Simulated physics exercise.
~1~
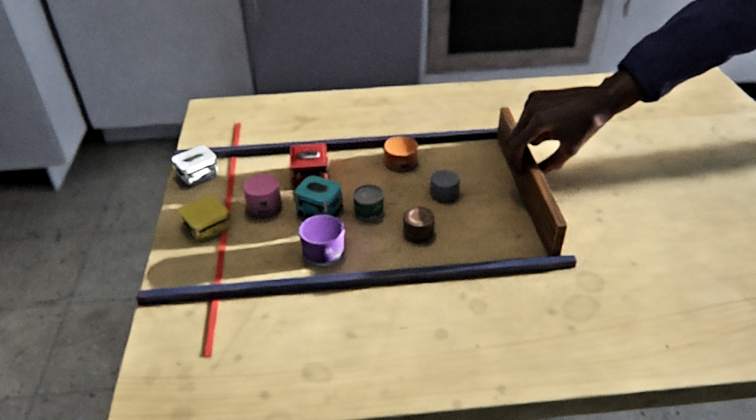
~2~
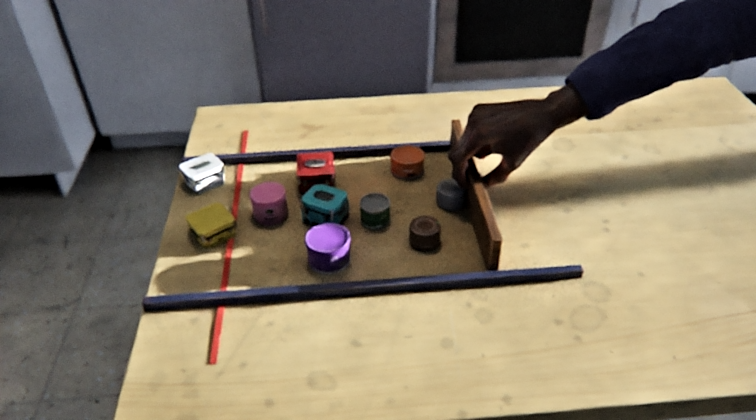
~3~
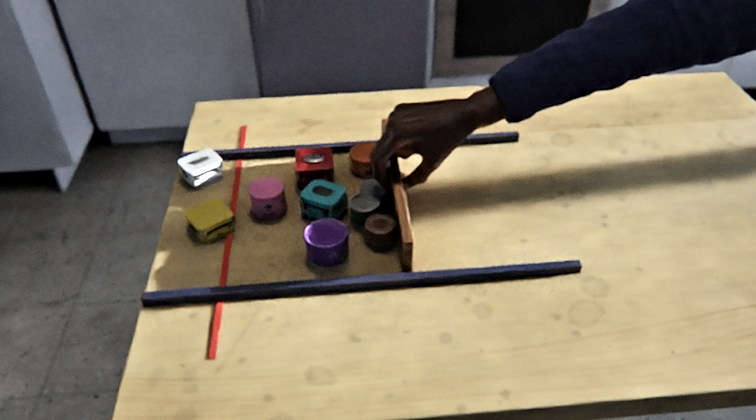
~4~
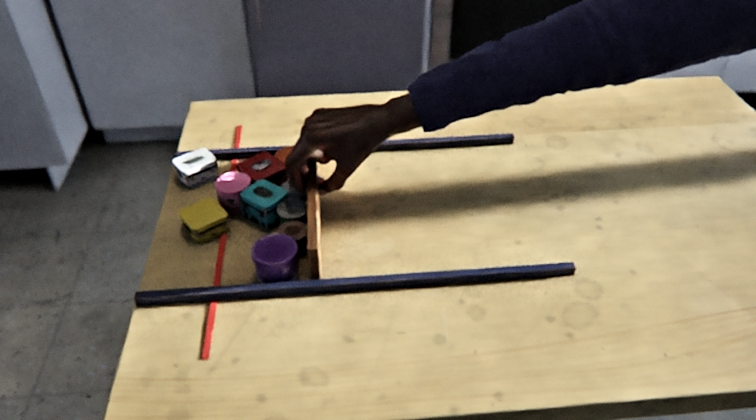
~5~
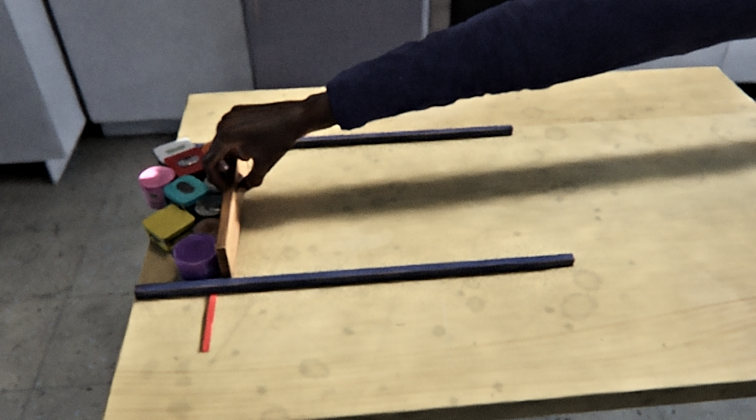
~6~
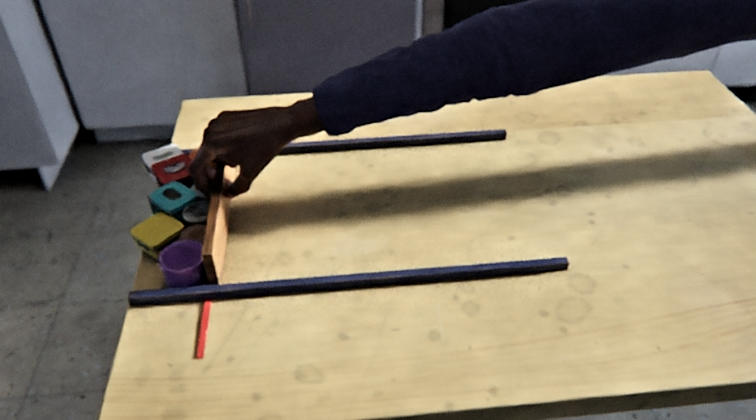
A dark hand in a navy sleeve slides an upright wooden board leftward between two dark rails on a pale wooden table, seen from above at a slight sway. Ahead of it lie small tubs, lids and cases in orange, grey, brown, green, red, teal, purple and pink, with white and yellow cases near a red tape line. The board gathers the grey, brown and orange pieces, then packs everything into a crowd pushed across the tape toward the table's left edge. Finally the board stops around the tape, and the pink tub is gone, while red, teal, yellow and purple pieces remain crammed at the edge.
